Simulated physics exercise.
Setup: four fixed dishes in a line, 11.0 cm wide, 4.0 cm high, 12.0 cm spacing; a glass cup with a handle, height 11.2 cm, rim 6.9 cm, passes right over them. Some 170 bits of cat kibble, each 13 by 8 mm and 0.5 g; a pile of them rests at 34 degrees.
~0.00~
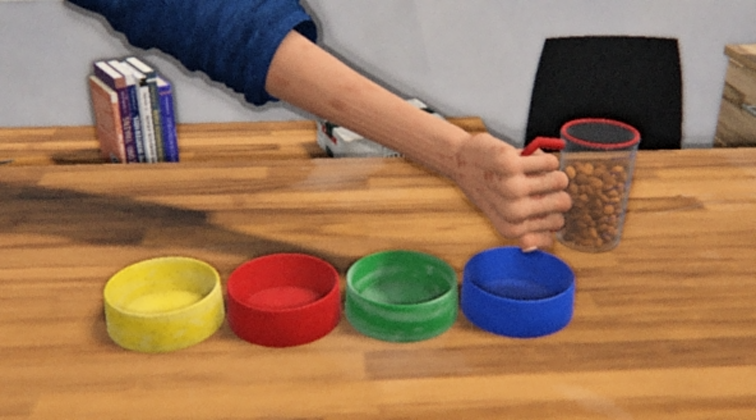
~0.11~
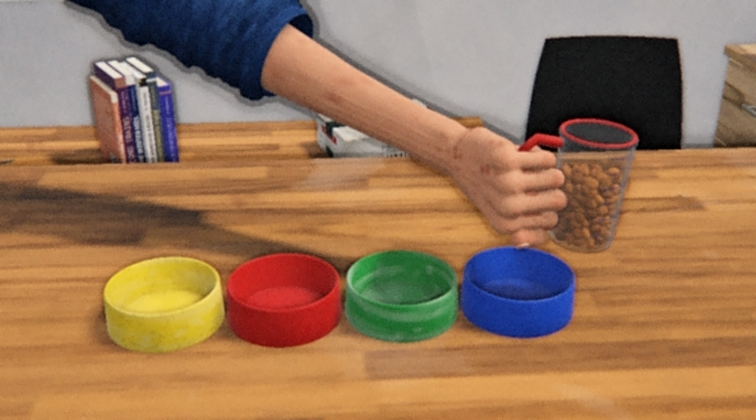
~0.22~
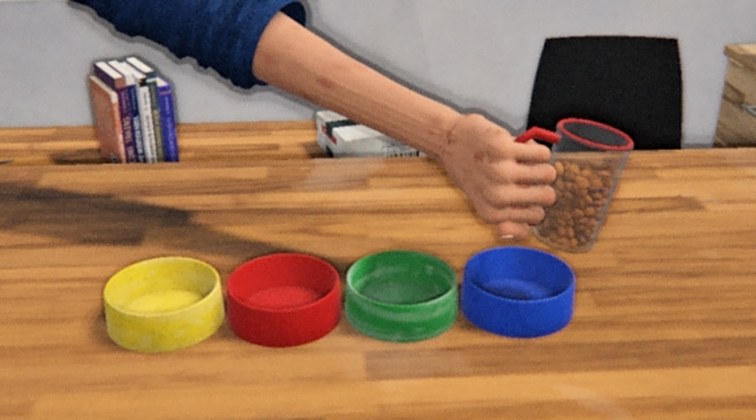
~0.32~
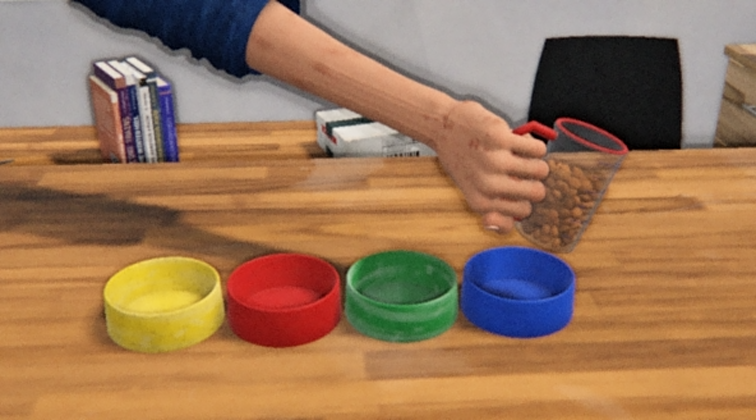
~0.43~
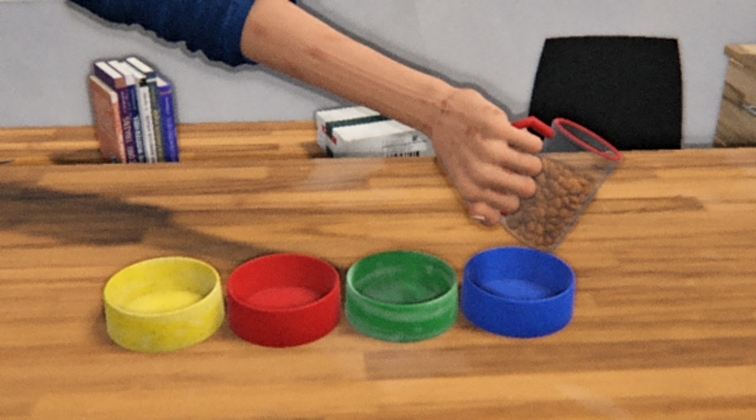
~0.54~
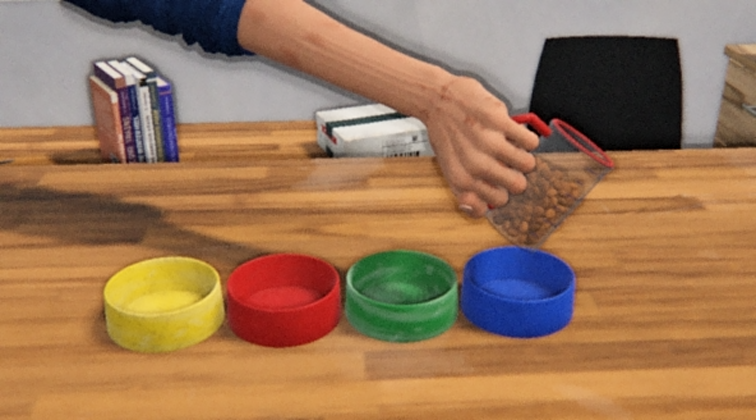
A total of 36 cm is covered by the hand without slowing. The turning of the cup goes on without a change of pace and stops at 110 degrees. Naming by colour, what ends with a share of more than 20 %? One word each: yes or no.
Red: No; blue: Yes; green: Yes; yellow: No; counter: No.
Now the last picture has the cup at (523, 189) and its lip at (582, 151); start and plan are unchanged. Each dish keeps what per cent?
Then red 80, blue 0, green 0, and yellow 0.
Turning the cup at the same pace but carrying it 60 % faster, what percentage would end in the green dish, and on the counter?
Green: 40; counter: 0.
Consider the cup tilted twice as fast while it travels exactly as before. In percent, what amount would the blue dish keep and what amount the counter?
In that case I'd put blue at 60 and the counter at 10.
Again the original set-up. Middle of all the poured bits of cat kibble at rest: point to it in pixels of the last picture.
At about (438, 301).
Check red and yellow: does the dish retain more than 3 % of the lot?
Red yes, yellow no.
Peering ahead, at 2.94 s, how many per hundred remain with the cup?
Close to 25 in a hundred.
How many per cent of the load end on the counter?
10 %.
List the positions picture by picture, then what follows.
The first picture shows cup at (594, 187), tilt 0 degrees, lip at (636, 132), moved 0.0 cm; middle of the pieces at (594, 205); blue dish at (519, 273); green dish at (402, 277); red dish at (283, 281); yellow dish at (162, 285).
The second picture shows cup at (589, 187), tilt 3 degrees, lip at (634, 134), moved 0.5 cm; middle of the pieces at (588, 205).
The third picture shows cup at (578, 187), tilt 11 degrees, lip at (629, 140), moved 1.5 cm; middle of the pieces at (575, 206).
The fourth picture shows cup at (567, 188), tilt 19 degrees, lip at (624, 146), moved 2.6 cm; middle of the pieces at (562, 205).
The fifth picture shows cup at (557, 188), tilt 27 degrees, lip at (617, 154), moved 3.7 cm; middle of the pieces at (549, 205).
The sixth picture shows cup at (546, 188), tilt 35 degrees, lip at (610, 161), moved 4.7 cm; middle of the pieces at (536, 204); blue dish at (519, 273); green dish at (402, 277); red dish at (283, 281); yellow dish at (162, 285). Its pace works out near 70 degrees a second; the hand travels 10 cm a second.
Then, at 1.98 s, tilt 110 degrees; cup holds 65 %, blue 30 %.
Then, at 2.94 s, tilt 110 degrees; cup holds 25 %, blue 35 %, green 35 %.
After 3.89 s, tilt 110 degrees; cup holds 20 %, red 5 %, blue 35 %, green 35 %.
At rest (4.4 s), red 10 %, blue 35 %, green 35 %, yellow 0 %, counter 10 %, cup 15 %.
